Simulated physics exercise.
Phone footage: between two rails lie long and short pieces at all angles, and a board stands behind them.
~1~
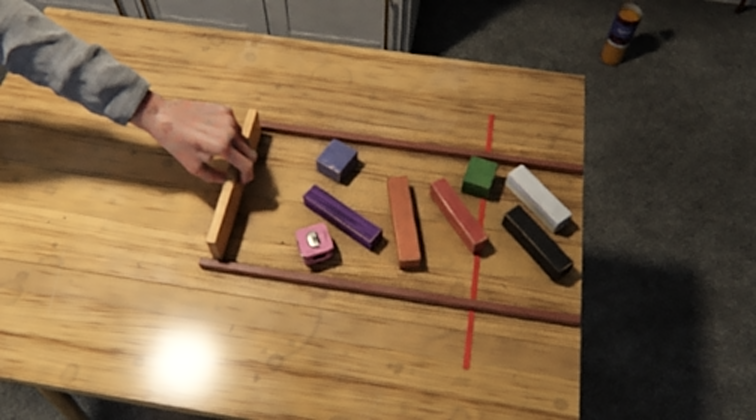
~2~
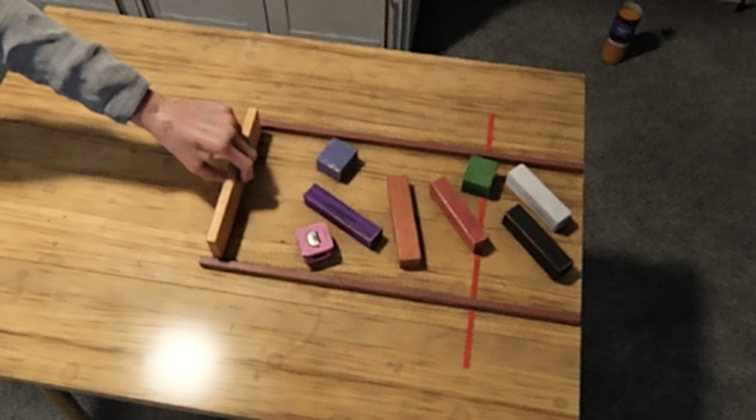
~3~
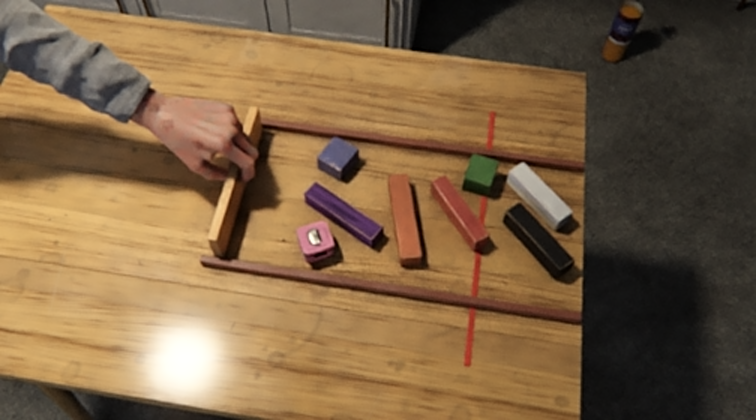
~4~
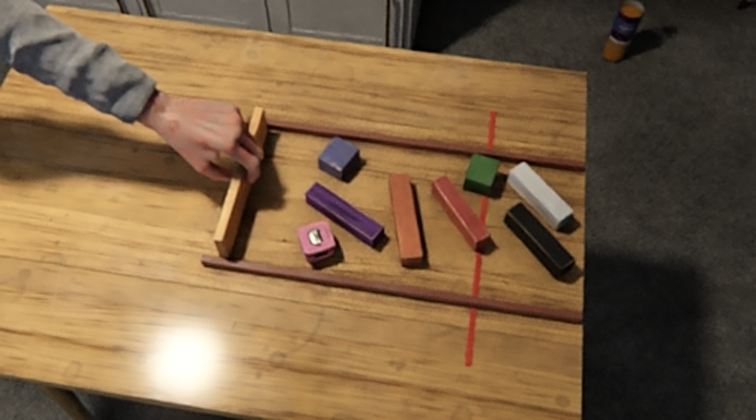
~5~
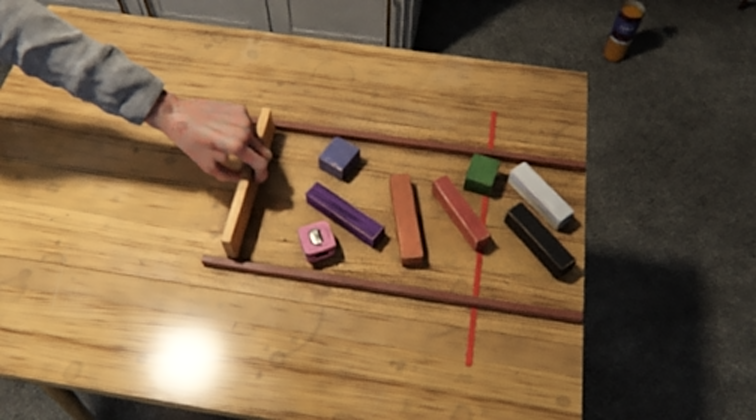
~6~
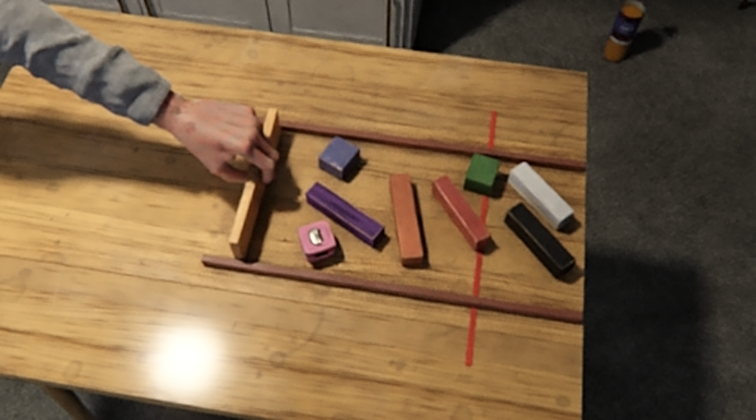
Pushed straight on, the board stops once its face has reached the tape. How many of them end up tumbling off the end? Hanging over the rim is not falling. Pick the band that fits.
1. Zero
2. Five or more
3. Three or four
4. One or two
The answer is 1.
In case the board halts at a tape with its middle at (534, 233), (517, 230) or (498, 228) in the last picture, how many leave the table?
The counts would be 2, 2 and 0.
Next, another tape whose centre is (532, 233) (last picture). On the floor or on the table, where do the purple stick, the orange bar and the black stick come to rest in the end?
As for the purple stick, it keeps its place; the orange bar keeps its place; the black stick ends up falling.
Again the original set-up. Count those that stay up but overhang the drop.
You'd get 2.
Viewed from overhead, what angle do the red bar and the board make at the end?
I'd estimate about 30 degrees.
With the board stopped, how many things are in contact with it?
3 of them.
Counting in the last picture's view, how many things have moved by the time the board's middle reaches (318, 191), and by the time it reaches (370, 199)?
That makes 3 at the first spot and 4 at the second.
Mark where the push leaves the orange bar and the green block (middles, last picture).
The orange bar ends up near (523, 233), and the green block near (537, 176).
A little later, none off yet; black stick at rest near (539, 240); white stick at rest near (540, 196); green block at rest near (482, 175).
When it is over, the number that fall off is zero.
